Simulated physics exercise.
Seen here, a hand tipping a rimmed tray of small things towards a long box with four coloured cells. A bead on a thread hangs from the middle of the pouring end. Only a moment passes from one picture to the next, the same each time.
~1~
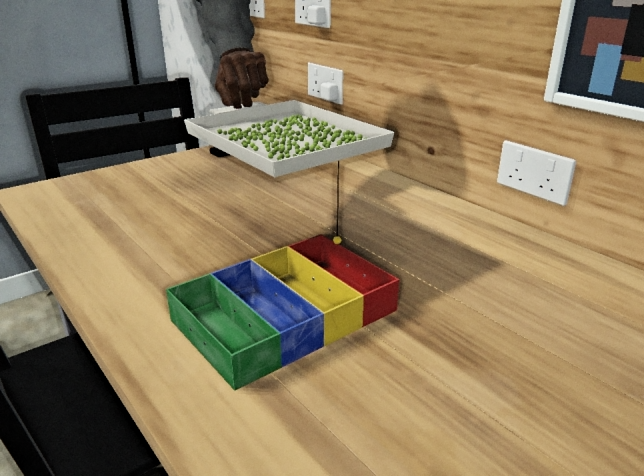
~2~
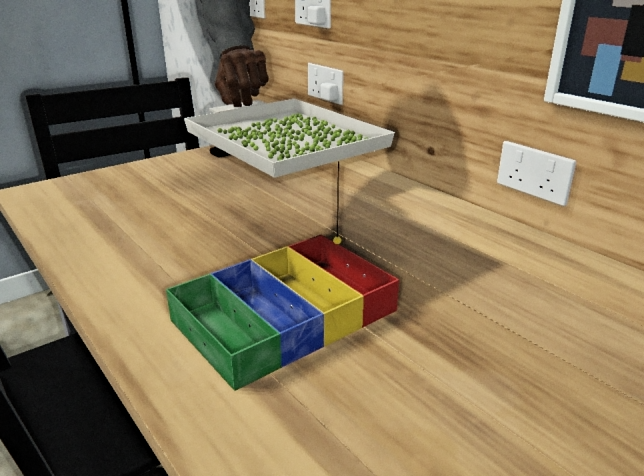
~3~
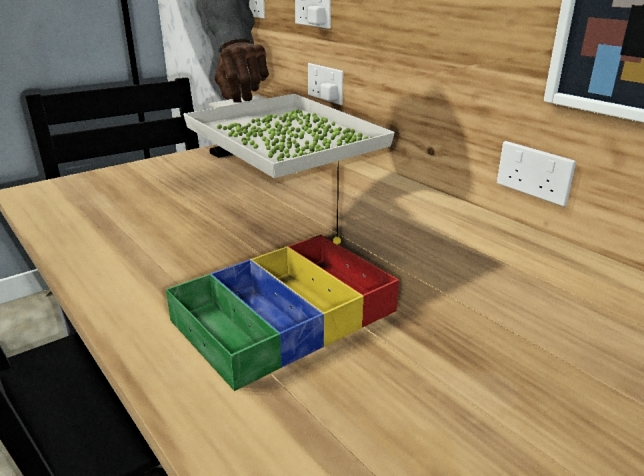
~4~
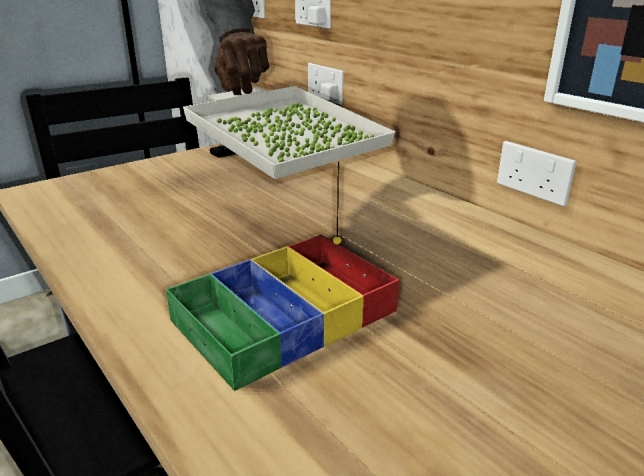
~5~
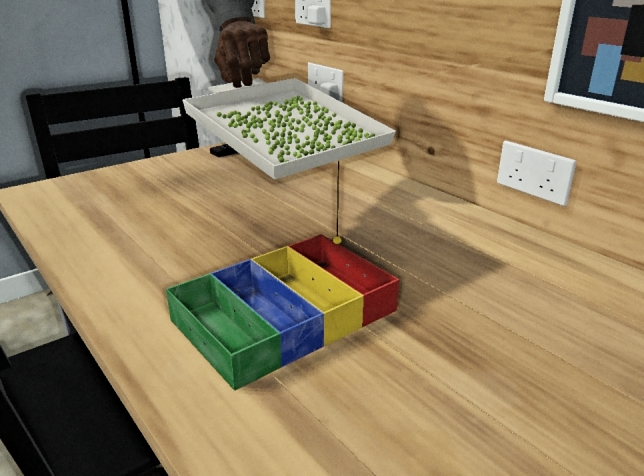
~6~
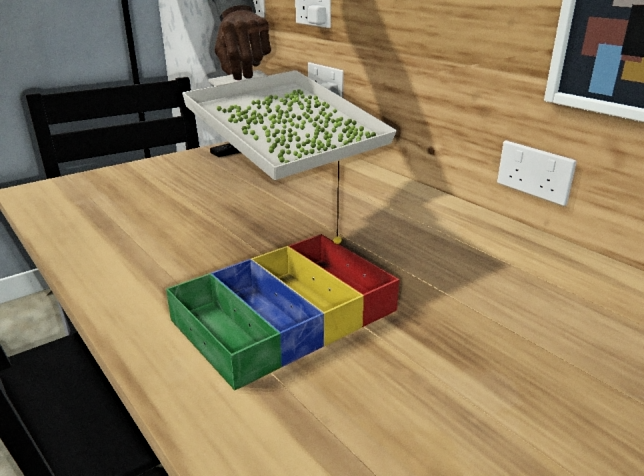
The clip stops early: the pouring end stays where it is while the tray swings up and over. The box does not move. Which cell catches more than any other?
The yellow cell gets the most.
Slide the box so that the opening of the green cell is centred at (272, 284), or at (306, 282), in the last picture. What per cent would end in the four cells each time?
The first gives 100 %, the second 100 %.
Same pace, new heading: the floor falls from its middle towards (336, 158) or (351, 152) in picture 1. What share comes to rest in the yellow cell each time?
The first gives 10 %, the second 0 %.
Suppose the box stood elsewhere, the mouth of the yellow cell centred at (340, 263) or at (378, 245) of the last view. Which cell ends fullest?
One: Blue. Two: Green.
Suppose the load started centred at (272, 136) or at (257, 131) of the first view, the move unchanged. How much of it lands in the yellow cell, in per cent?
Roughly 60 per cent, and 80 per cent.
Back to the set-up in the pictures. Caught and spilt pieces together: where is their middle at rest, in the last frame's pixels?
Around (331, 308).
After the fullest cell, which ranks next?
It is the red cell.
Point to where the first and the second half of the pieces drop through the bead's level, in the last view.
The first part at (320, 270); the rest at (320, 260).
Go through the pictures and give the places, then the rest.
The first frame shows corners of the pouring end at (274, 161) and (391, 132), level; middle of the load at (292, 138), dried peas; bead on its thread at (337, 240); green cell at (257, 358); blue cell at (302, 337); yellow cell at (343, 317); red cell at (380, 300).
The second frame shows corners of the pouring end at (274, 161) and (391, 132), level; middle of the load at (292, 137).
The third frame shows corners of the pouring end at (274, 162) and (391, 132), tipped barely, lowest at the left corner; middle of the load at (291, 135).
The fourth frame shows corners of the pouring end at (275, 163) and (392, 132), tipped a little, lowest at the left corner; middle of the load at (292, 131).
The fifth frame shows corners of the pouring end at (275, 164) and (393, 131), tipped a little, lowest at the left corner; middle of the load at (292, 128).
The sixth frame shows corners of the pouring end at (275, 165) and (393, 130), tipped a little, lowest at the left corner; middle of the load at (304, 122); green cell at (257, 358); blue cell at (302, 336); yellow cell at (343, 317); red cell at (380, 300).
Soon after the last picture, tray tipped steeply; nearly all on the tray; a stray few falling or outside the box.
A little later, tray tipped right over; nearly all on the tray; a stray few in the green cell; a stray few in the yellow cell; a stray few in the red cell; a stray few falling or outside the box.
Later still, tray tipped past a quarter turn; about half in the yellow cell; about a quarter in the red cell; a small part in the blue cell; a stray few in the green cell; a small part falling or outside the box.
At rest, tray tipped past a quarter turn; about half in the yellow cell; about a quarter in the red cell; a small part in the blue cell; a stray few in the green cell; a small part outside the box.
